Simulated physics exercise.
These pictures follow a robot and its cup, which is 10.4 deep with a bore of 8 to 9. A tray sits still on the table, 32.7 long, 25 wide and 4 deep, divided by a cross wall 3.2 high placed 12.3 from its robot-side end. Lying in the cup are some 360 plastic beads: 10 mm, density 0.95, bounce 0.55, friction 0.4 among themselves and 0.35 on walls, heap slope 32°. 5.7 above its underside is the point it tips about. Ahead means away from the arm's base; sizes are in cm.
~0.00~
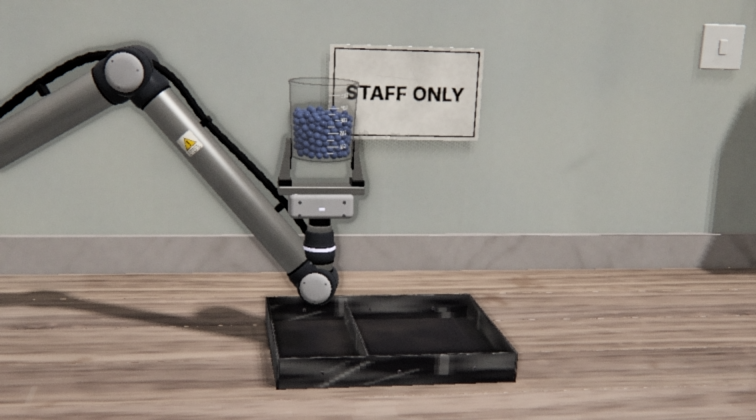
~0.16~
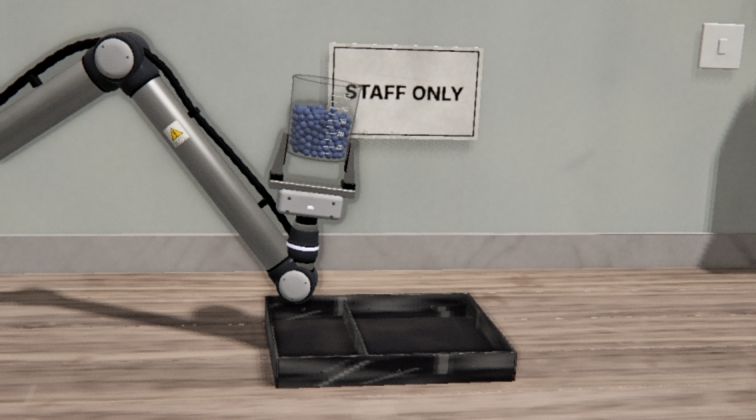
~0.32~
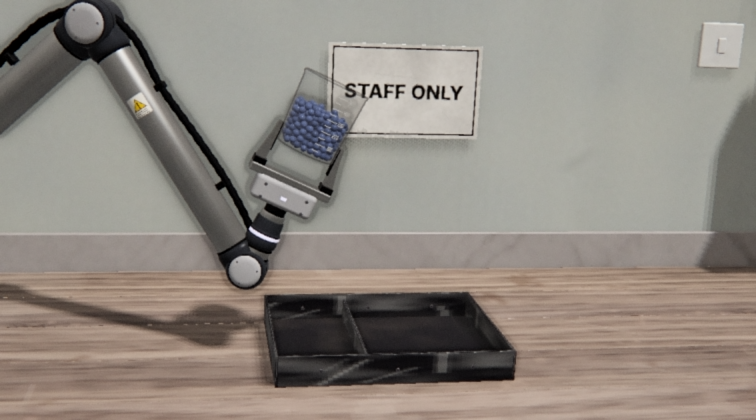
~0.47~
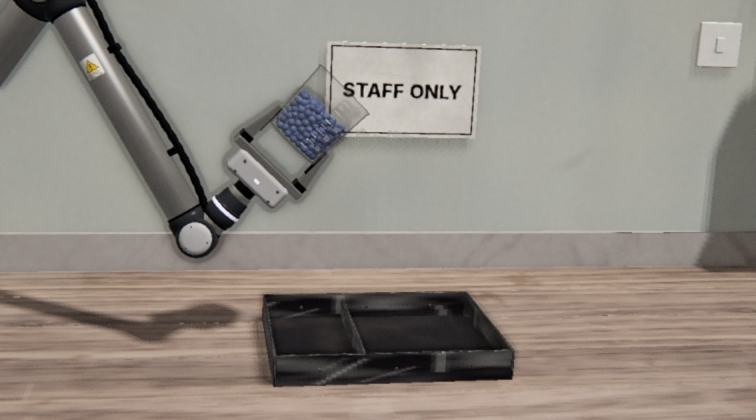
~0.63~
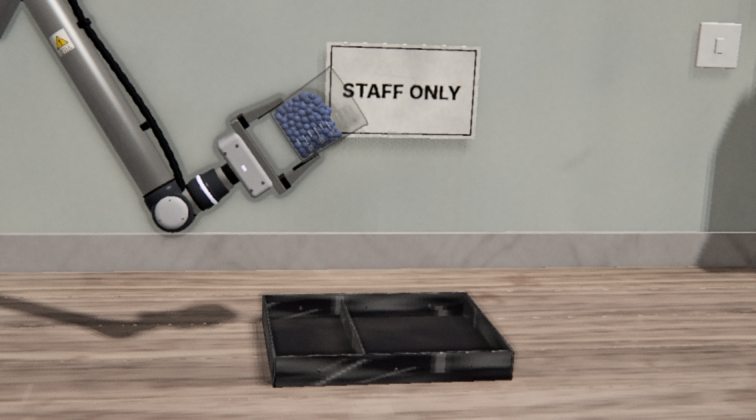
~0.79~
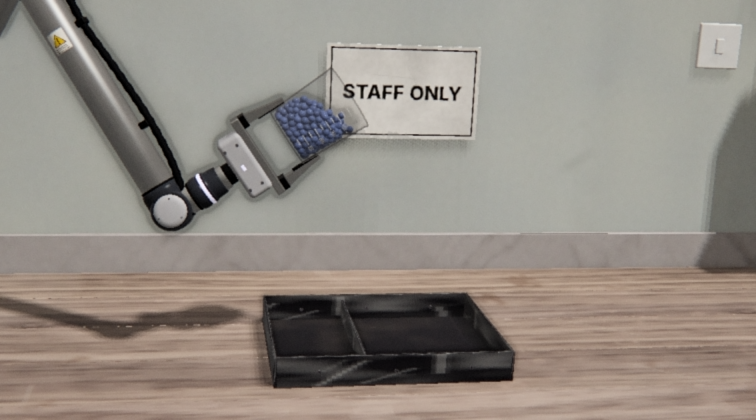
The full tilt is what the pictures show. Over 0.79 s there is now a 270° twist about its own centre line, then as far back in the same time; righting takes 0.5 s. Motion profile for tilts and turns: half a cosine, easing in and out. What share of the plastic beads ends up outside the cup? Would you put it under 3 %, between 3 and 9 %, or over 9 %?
I would put it under 3 %.
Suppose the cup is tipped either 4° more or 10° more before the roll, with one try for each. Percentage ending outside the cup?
You'd get close to 0 per cent, then close to 5 per cent.
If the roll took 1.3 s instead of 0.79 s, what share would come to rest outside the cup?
You'd be looking at some 0 per cent.
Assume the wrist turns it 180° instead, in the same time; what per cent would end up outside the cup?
Roughly 0 percent, then.
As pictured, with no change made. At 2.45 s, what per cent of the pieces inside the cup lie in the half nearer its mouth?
Near 25 per cent lies in the mouth half.
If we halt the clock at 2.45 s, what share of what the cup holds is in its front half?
55 per cent or thereabouts.
After 1.62 s, tipped 56°, highest piece 38 above the table; 356 in the cup.
After 2.45 s, tipped 52°, highest piece 37 above the table; 356 in the cup.
After 3.07 s, upright, highest piece 38 above the table; 356 in the cup.
After 3.77 s, upright, highest piece 38 above the table; 356 in the cup.
At rest, 356 in the cup. That is 0 % outside the cup.
